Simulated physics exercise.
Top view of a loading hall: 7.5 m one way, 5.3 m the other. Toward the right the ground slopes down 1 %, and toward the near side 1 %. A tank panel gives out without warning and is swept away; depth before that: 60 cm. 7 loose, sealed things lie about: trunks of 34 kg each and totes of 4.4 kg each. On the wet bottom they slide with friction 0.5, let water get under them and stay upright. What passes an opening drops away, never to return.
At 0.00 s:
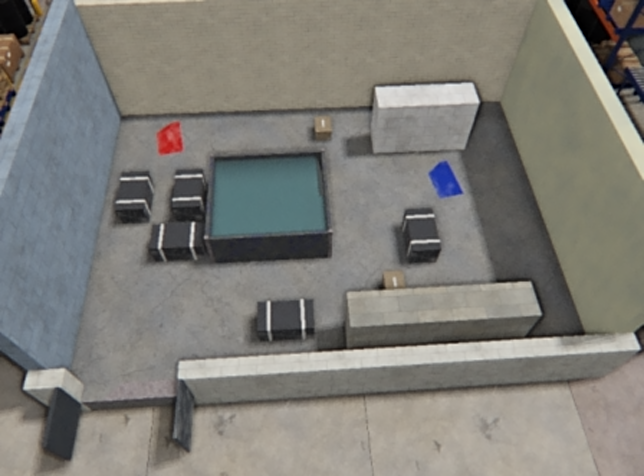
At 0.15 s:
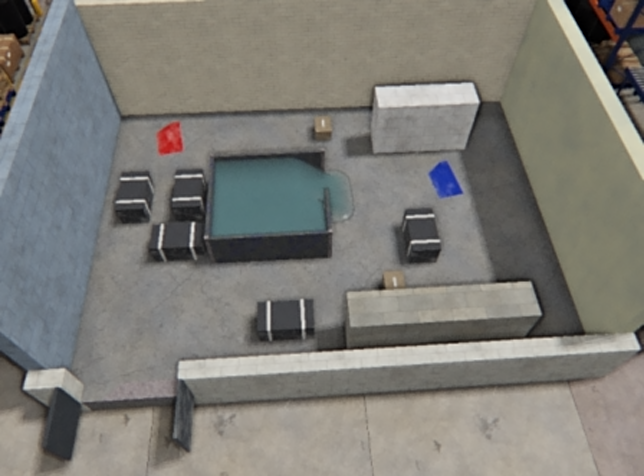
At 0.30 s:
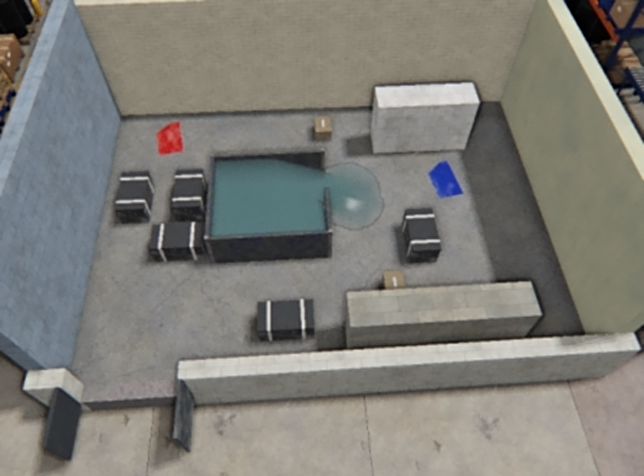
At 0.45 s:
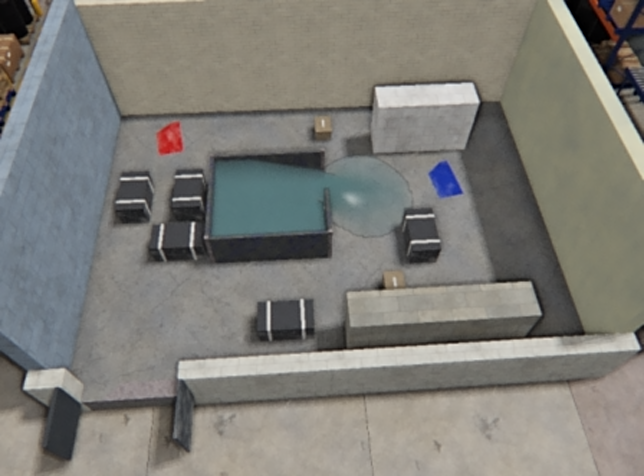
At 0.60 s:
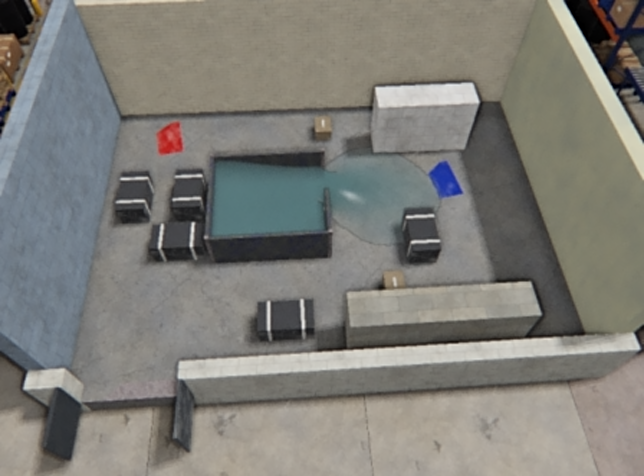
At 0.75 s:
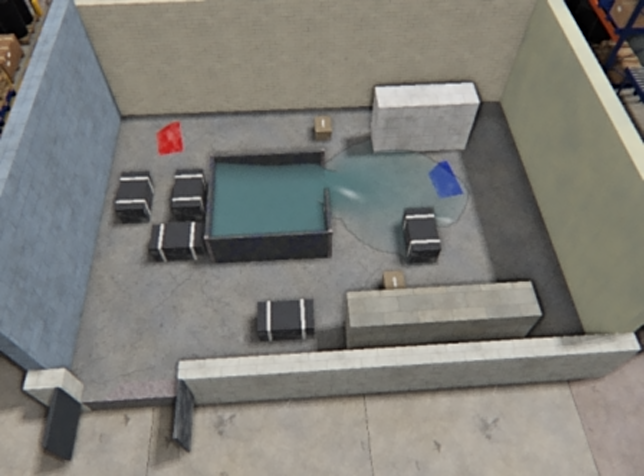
Water pours out of the tank's right side and spreads across the floor, covering the blue patch.
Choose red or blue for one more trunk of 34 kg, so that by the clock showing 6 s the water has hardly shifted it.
Choose red.
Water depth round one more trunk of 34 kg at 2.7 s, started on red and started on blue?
Roughly 0 cm and 24 cm.
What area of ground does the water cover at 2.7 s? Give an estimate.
Wet area: Approx. 18 m2.
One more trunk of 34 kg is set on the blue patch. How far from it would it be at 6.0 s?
Distance: Approx. 200 cm.
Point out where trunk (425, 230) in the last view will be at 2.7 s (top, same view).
Look about (450, 240).
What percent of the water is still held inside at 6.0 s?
Somewhere near 100 percent, give or take.
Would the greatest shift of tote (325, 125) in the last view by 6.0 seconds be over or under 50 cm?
Looking at it, I'd say it strays further.
After 1.2 s on red it would be 0 cm off in 0 cm of water; on blue it would be 43 cm off in 7 cm of water.
After 2.7 s on red it would be 0 cm off in 0 cm of water; on blue it would be 114 cm off in 24 cm of water.
After 4.2 s on red it would be 0 cm off in 0 cm of water; on blue it would be 136 cm off in 11 cm of water.
After 6.0 s on red it would be 0 cm off in 1 cm of water; on blue it would be 205 cm off in 10 cm of water.
